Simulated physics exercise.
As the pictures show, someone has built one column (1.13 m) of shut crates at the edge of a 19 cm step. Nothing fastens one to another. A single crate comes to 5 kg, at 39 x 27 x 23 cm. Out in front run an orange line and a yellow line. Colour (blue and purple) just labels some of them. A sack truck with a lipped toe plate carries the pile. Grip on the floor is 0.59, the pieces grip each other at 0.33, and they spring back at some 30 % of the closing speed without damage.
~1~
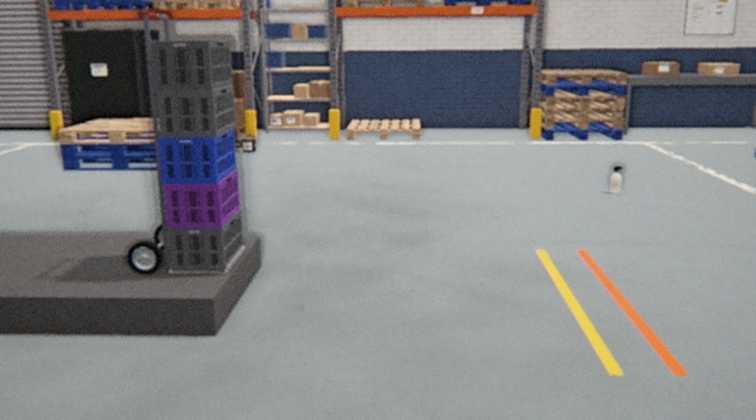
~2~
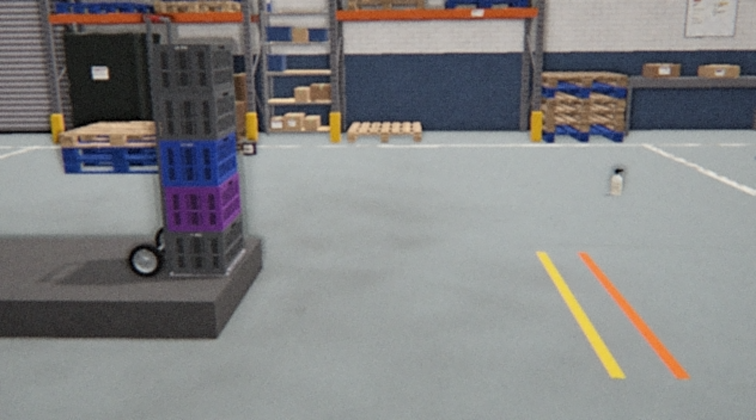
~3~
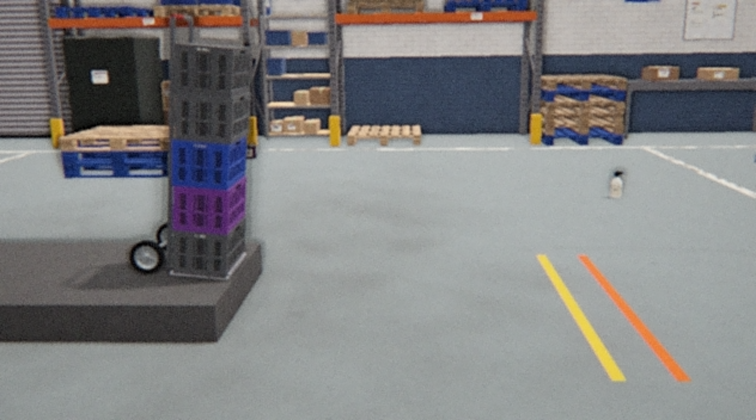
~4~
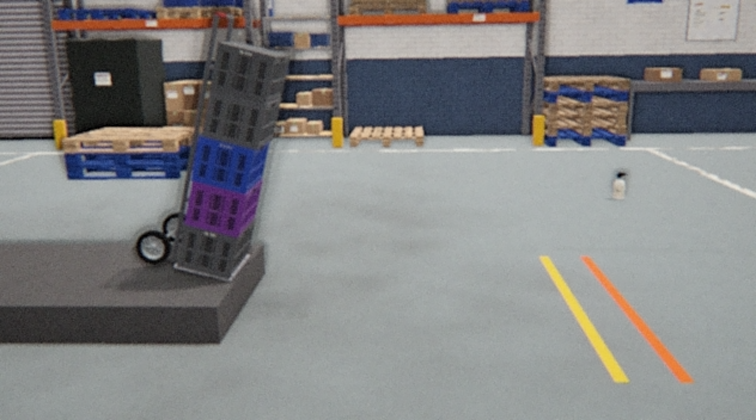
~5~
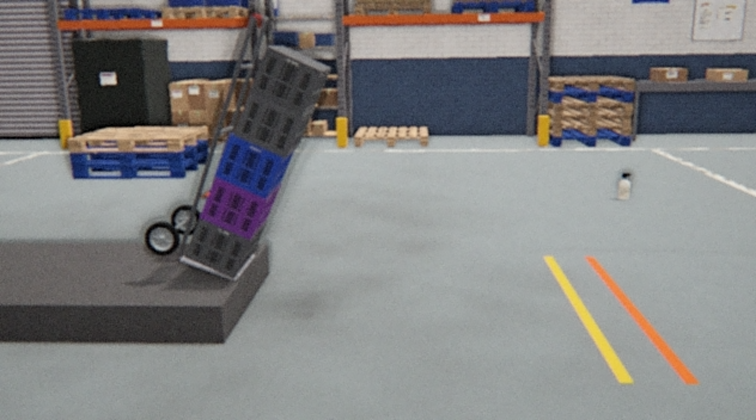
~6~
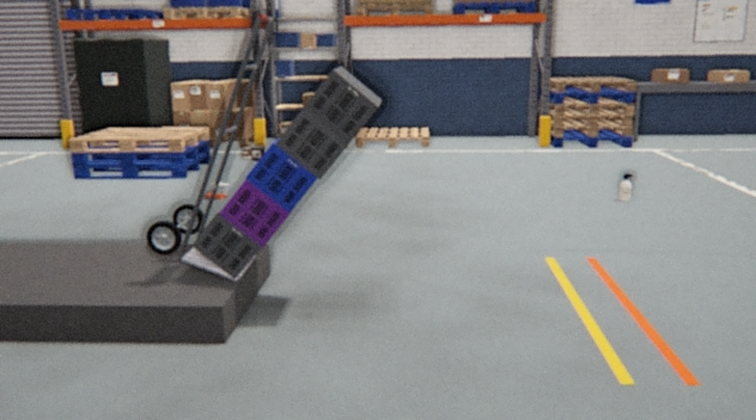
A stack of five closed crates on a sack truck stood upright at the edge of a low step, then tilted forward to the right, leaning steeply and pulling away from the truck's frame.
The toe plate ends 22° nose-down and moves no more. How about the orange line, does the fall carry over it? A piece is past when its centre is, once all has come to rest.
No, all stops short of the orange line.
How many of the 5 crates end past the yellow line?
The count is 0.
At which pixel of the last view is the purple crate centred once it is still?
Around (353, 279).
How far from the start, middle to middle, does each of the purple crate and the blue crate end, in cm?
Purple 80, blue 120.
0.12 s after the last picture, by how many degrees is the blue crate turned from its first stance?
About 50°.
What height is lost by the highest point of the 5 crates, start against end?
Roughly 105 cm.
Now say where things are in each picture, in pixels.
In the first picture (we follow the side turned to the camera), truck frame (151, 69) 0° forward; yellow line, near end, (606, 356); orange line, near end, (667, 357); purple crate (193, 206); blue crate (188, 161); no piece has moved.
Truck frame (152, 72) 0° forward; blue crate (189, 164), in the second picture.
Truck frame (172, 71) 6° forward; blue crate (200, 165) tipped 6°; purple crate (200, 211) tipped 6°; steepest lean 6°, the crate at (200, 254); 5 stirred so far, in the third picture.
Truck frame (208, 68) 15° forward; blue crate (222, 165) tipped 15°; purple crate (215, 210) tipped 15°; steepest lean 15°, the crate at (234, 121); 5 stirred so far, in the fourth picture.
Truck frame (238, 67) 21° forward; blue crate (248, 167) tipped 25°; purple crate (233, 209) tipped 25°; steepest lean 25°, the crate at (285, 81); 5 stirred so far, in the fifth picture.
Truck frame (243, 68) 22° forward; yellow line, near end, (616, 365); orange line, near end, (678, 366); blue crate (281, 178) tipped 40°; purple crate (255, 214) tipped 40°; 5 stirred so far, in the sixth picture.
Then, 0.12 s on from the sixth picture, none of the 5 crates past the orange line, 5 disturbed; purple crate tipped 52°; blue crate tipped 52°, 14 cm lower.
Then, 0.30 s on from the sixth picture, none of the 5 crates past the orange line, 5 disturbed; blue crate tipped 74°, 52 cm lower; purple crate tipped 74°, 35 cm lower.
Then, 0.60 s on from the sixth picture, none of the 5 crates past the orange line, 5 disturbed; purple crate on its side; blue crate on its side.
Finally, none of the 5 crates past the orange line, 5 disturbed; purple crate on its side; blue crate on its side. The farthest middle lies 59 cm short of that line. Seen by the last camera, middles, purple crate near (353, 280), blue crate near (404, 282).
